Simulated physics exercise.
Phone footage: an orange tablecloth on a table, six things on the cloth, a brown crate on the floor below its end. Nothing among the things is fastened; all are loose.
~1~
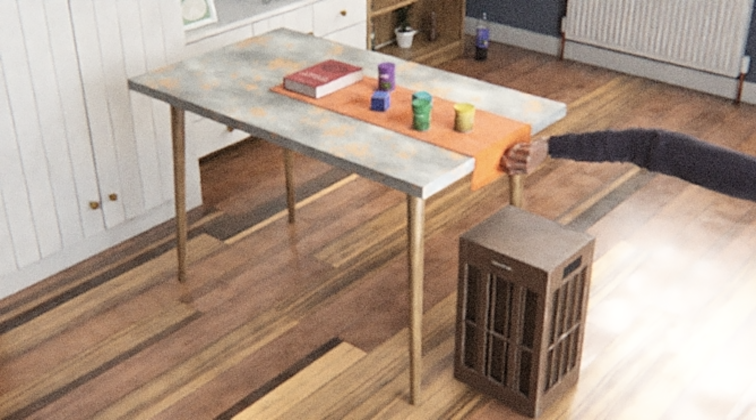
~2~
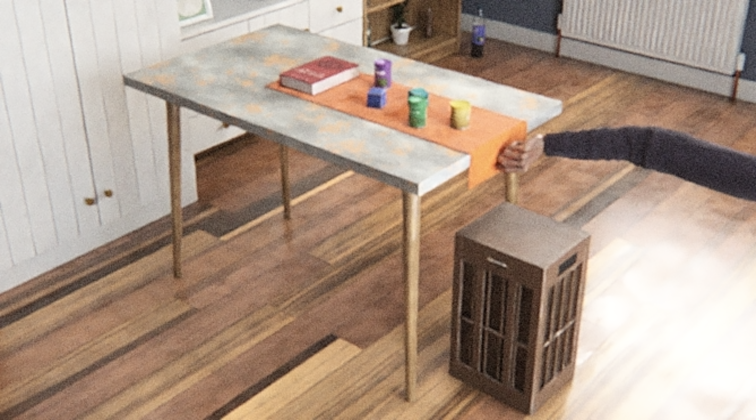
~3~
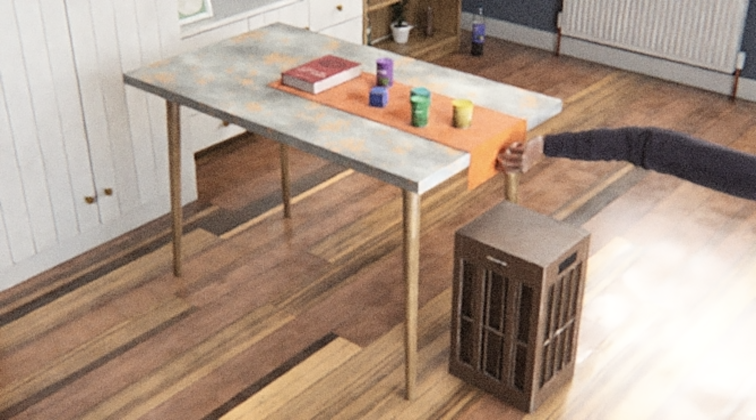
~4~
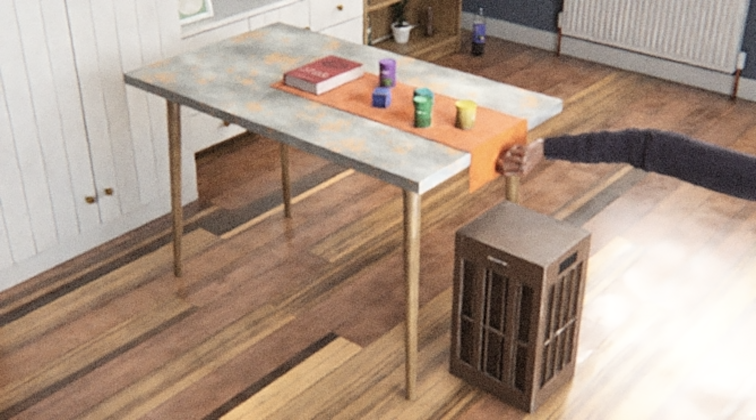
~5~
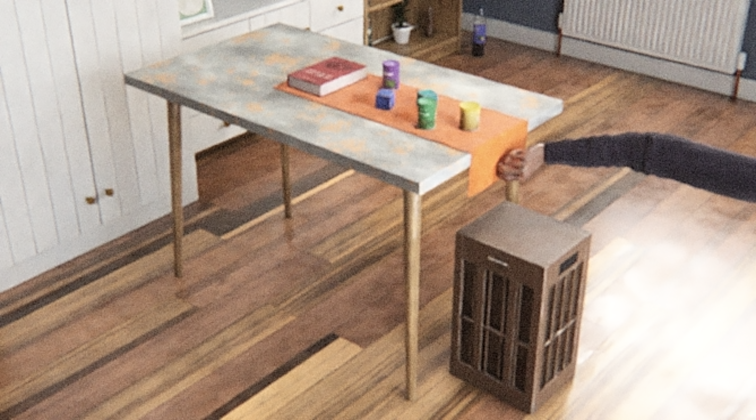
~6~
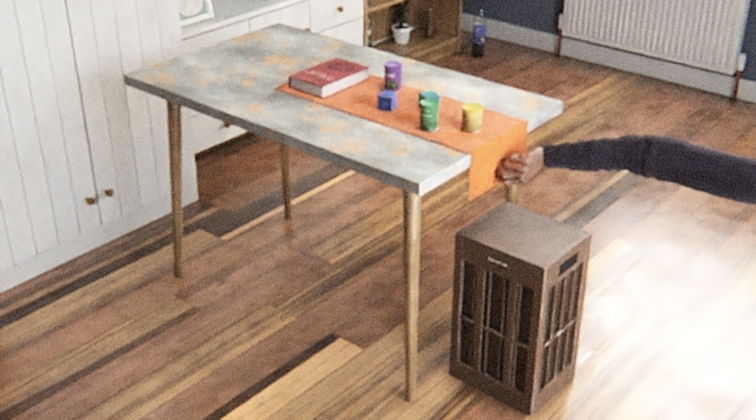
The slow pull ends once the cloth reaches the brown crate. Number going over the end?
One.
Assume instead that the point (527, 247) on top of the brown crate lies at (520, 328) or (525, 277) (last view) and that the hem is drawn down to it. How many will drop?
It comes to 4 and 2 over the edge.
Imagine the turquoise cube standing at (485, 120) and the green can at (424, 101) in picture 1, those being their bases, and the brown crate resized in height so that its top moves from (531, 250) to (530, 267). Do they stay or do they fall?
The turquoise cube is lost, the green can stays put.
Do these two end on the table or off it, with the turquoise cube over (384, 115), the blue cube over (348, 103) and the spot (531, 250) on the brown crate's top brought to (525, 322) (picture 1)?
The turquoise cube? Lost. The blue cube? Safe.
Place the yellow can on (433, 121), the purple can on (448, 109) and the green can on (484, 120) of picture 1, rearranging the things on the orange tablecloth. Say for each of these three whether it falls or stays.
Here's how it goes: The yellow can remains in place, the purple can remains in place and the green can leaves the top.
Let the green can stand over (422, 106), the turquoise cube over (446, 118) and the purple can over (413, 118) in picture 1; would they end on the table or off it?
In the end the green can rides it out, while the turquoise cube rides it out and the purple can rides it out.
Early on, hem near (498, 195); all still up.
Midway, hem on the crate; yellow can gone.
Finally, hem on the crate; yellow can gone. The table loses one.
